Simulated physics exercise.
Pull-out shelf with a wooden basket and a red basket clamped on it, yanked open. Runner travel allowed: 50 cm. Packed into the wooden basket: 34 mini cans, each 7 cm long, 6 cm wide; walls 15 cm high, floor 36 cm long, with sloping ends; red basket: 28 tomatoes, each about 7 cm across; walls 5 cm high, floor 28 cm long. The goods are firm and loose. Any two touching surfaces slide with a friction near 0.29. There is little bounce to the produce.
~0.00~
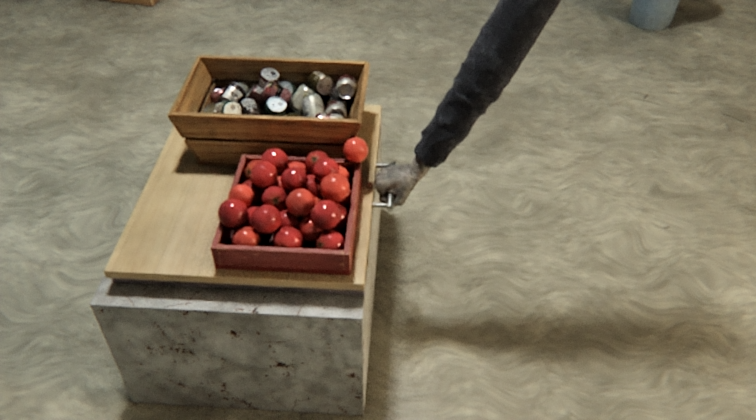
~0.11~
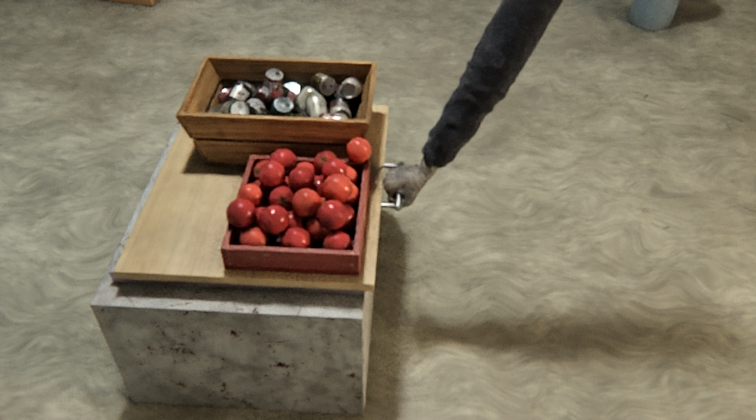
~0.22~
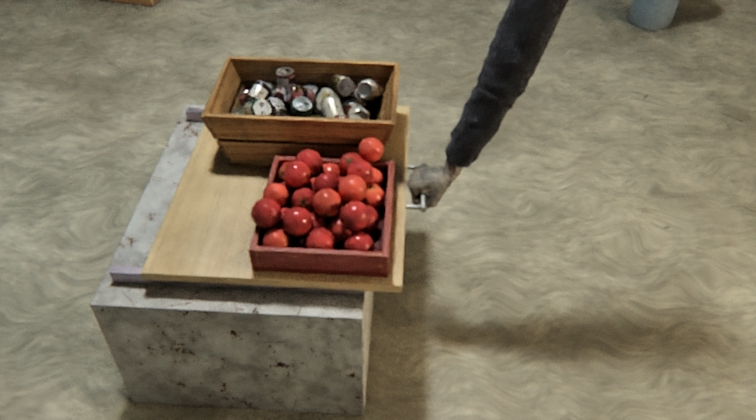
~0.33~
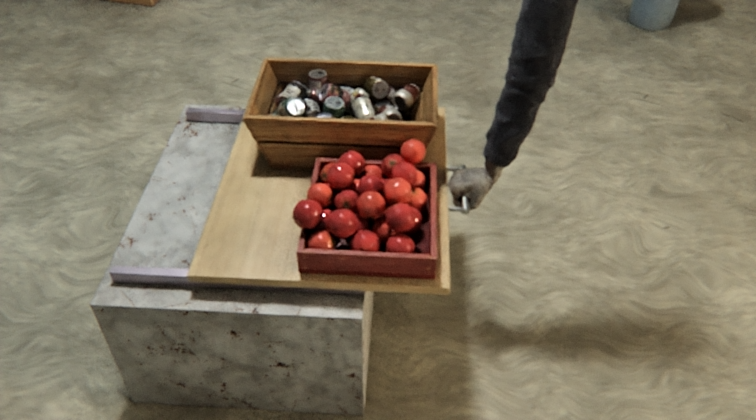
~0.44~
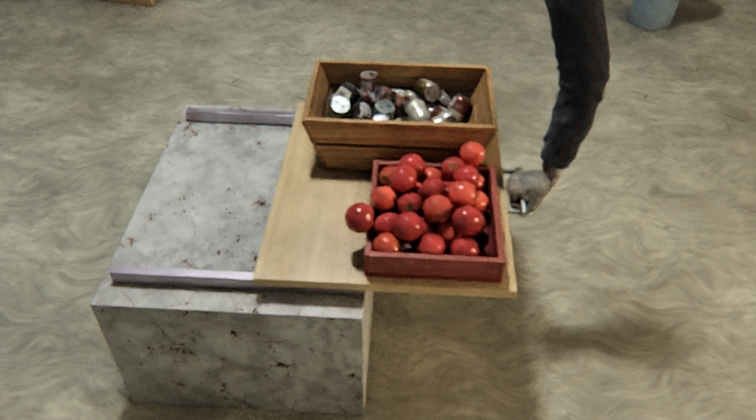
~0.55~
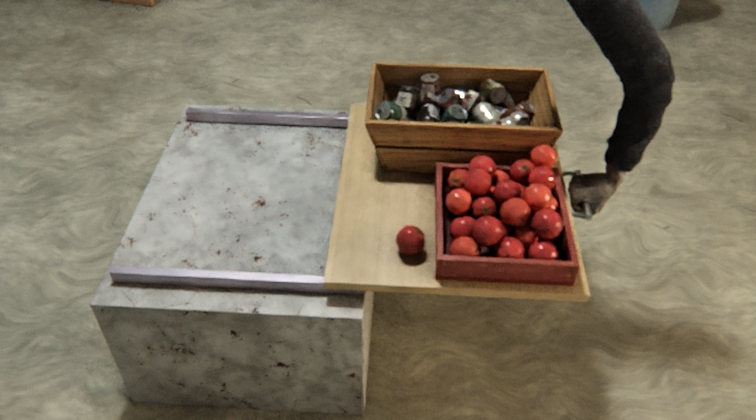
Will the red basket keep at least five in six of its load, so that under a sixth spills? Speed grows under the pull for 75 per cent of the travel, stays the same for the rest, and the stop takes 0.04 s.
No, over a sixth spills.
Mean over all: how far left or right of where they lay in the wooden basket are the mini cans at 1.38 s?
On average they sit some 4 cm further right.
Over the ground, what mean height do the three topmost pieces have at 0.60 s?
About 62 cm.
After 0.60 s, 0 of 34 out of the wooden basket and 4 of 28 out of the red basket.
After 0.72 s, 1 of 34 out of the wooden basket and 6 of 28 out of the red basket.
After 0.94 s, 2 of 34 out of the wooden basket and 7 of 28 out of the red basket.
When it is over (at 1.38 s), 2 of 34 out of the wooden basket and 9 of 28 out of the red basket. Asked share, 9 of 28, 32 per cent.
